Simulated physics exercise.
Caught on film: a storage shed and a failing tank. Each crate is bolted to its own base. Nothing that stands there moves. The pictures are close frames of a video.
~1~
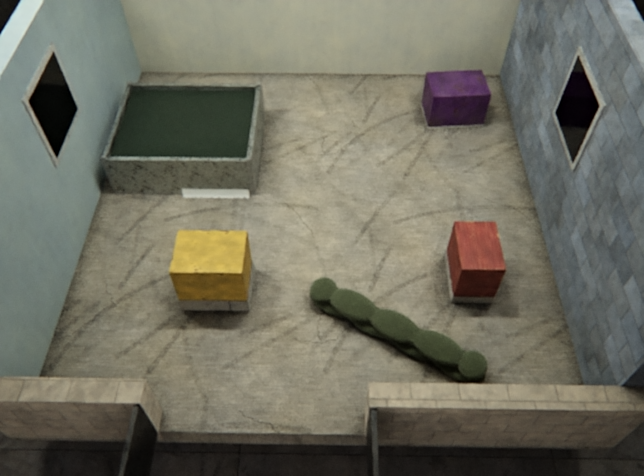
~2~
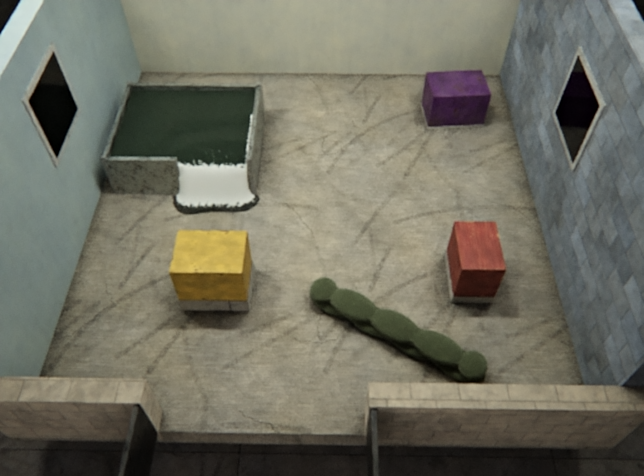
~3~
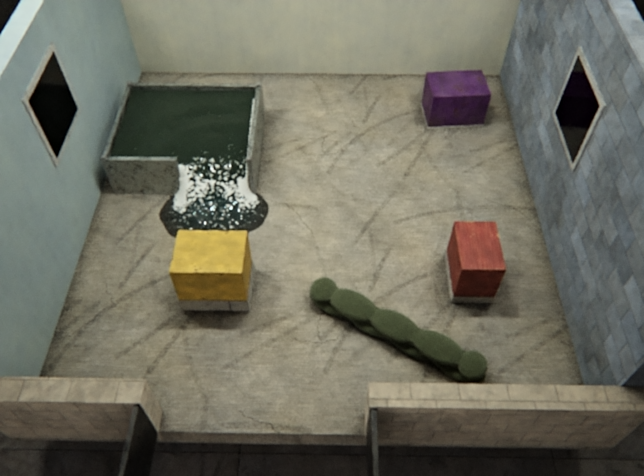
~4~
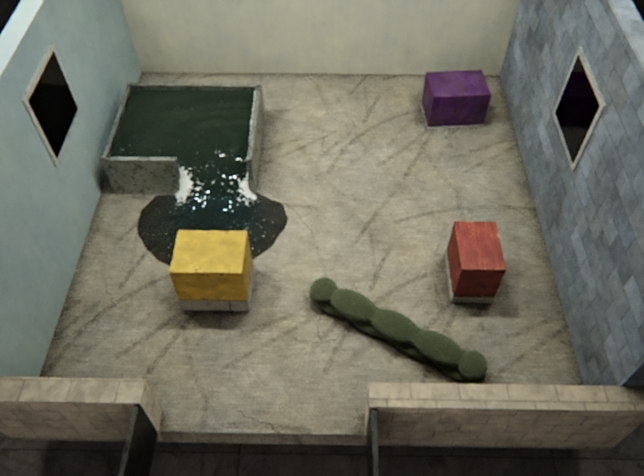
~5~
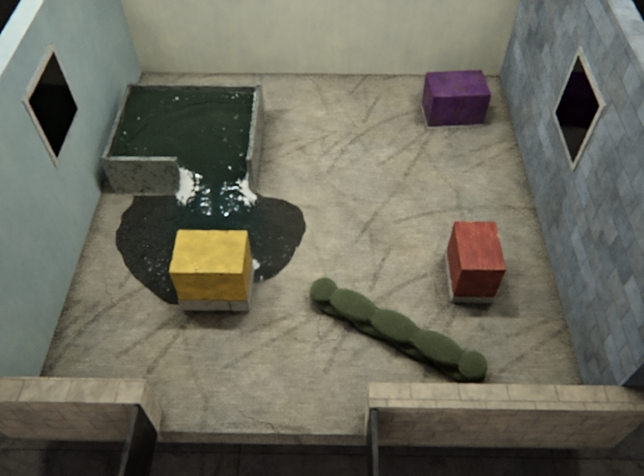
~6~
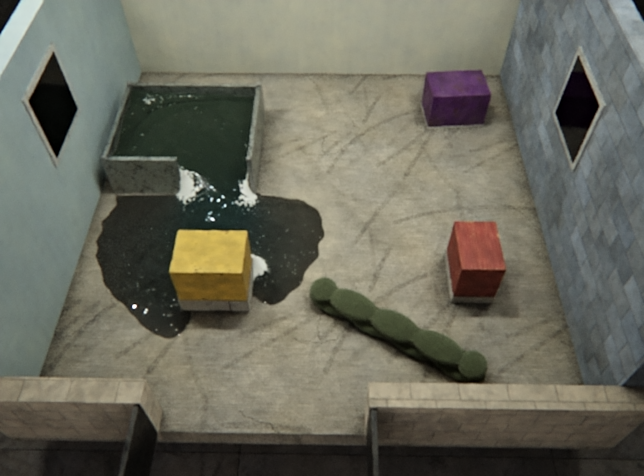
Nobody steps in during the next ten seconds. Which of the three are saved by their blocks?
One by one: The red crate gets wet; the purple crate gets wet; the yellow crate gets wet.
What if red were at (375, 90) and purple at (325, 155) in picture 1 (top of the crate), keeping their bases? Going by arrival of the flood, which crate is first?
It is the yellow crate.
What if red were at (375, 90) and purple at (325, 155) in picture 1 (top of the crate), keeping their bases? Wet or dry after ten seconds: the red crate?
One by one: The red one is safe.
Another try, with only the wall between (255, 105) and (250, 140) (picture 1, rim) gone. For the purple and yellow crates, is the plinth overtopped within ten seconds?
Then: The purple one gets wet; the yellow one keeps dry.
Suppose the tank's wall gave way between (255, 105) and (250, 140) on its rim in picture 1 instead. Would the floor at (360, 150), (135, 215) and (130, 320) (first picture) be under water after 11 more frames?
In turn: Wet, clear, dry.
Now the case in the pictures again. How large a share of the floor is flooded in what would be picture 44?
Some 65 per cent.
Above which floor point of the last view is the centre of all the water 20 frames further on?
I would point to (235, 233).
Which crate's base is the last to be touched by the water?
It is the purple-painted one.
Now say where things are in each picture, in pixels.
The water tank at (187, 124) is whole and still, in the first frame.
The front is at (183, 208), out from the gap at (216, 181), in the second frame.
The front is at a hidden place, out from the gap at (217, 183), in the third frame.
The front is at a hidden place, out from the gap at (217, 183), in the fourth frame.
Water pours out at (217, 183) and has run to (174, 296), in the fifth frame.
The front is at (162, 327), out from the gap at (217, 183), in the sixth frame.
A moment on, water covers 20 % of the floor; the red crate not reached, the purple crate not reached, the yellow crate water round its plinth.
Next, water covers 35 % of the floor; the red crate water round its plinth, the purple crate not reached, the yellow crate water round its plinth.
Then, water covers 50 % of the floor; the red crate water round its plinth, the purple crate not reached, the yellow crate water round its plinth.
Later, water covers 65 % of the floor; the red crate water round its plinth, the purple crate water round its plinth, the yellow crate water round its plinth.
In the end, water covers 90 % of the floor; the red crate was topped, the purple crate was topped, the yellow crate was topped.
